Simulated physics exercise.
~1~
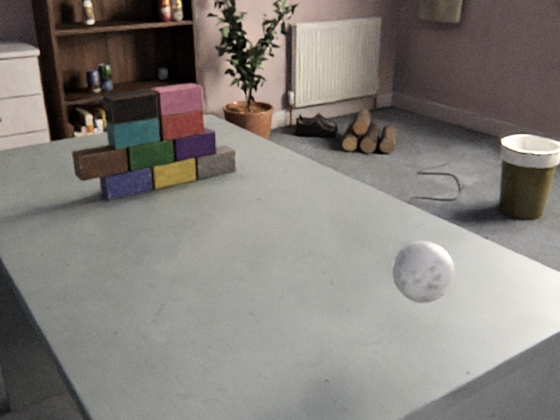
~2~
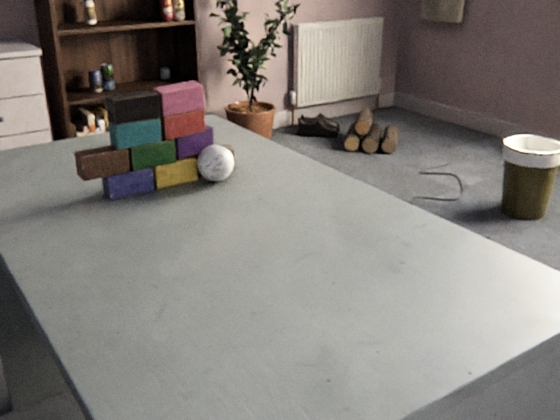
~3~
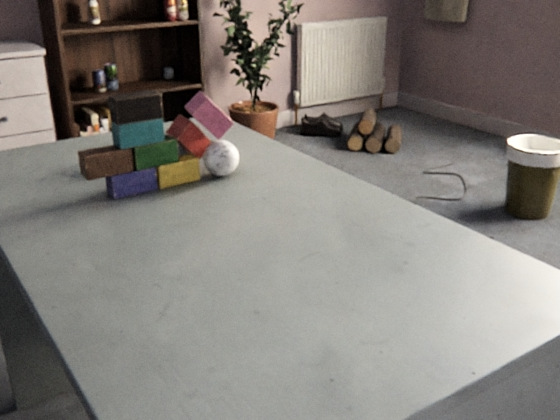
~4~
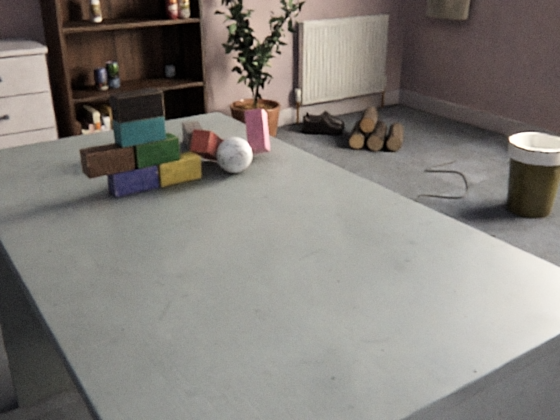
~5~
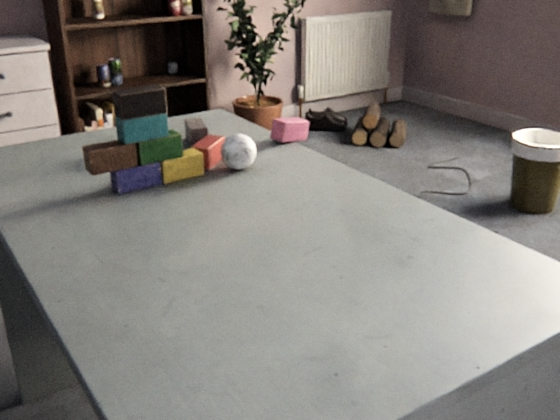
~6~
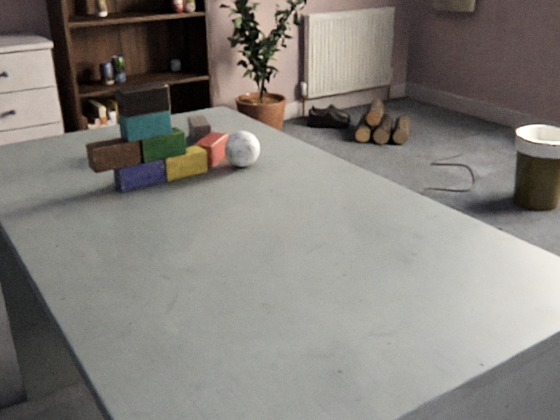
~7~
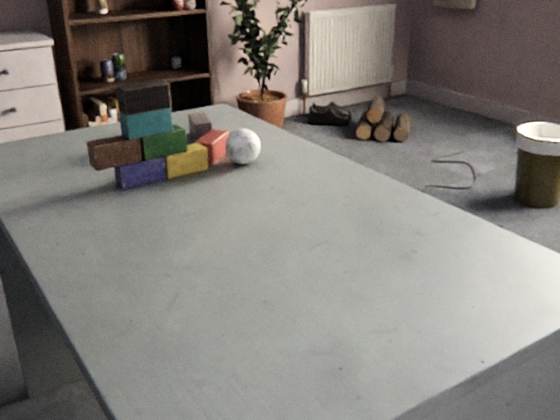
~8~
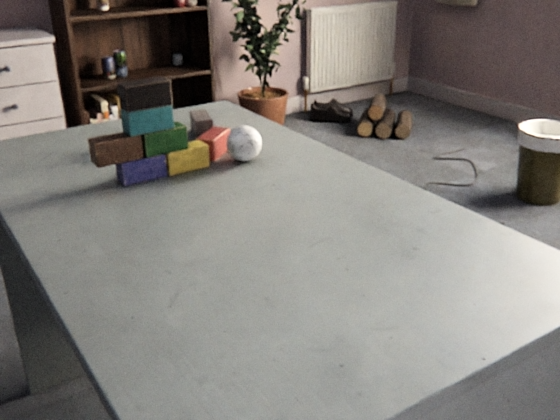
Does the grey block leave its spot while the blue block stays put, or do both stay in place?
The grey block leaves its spot, while the blue block stays put.
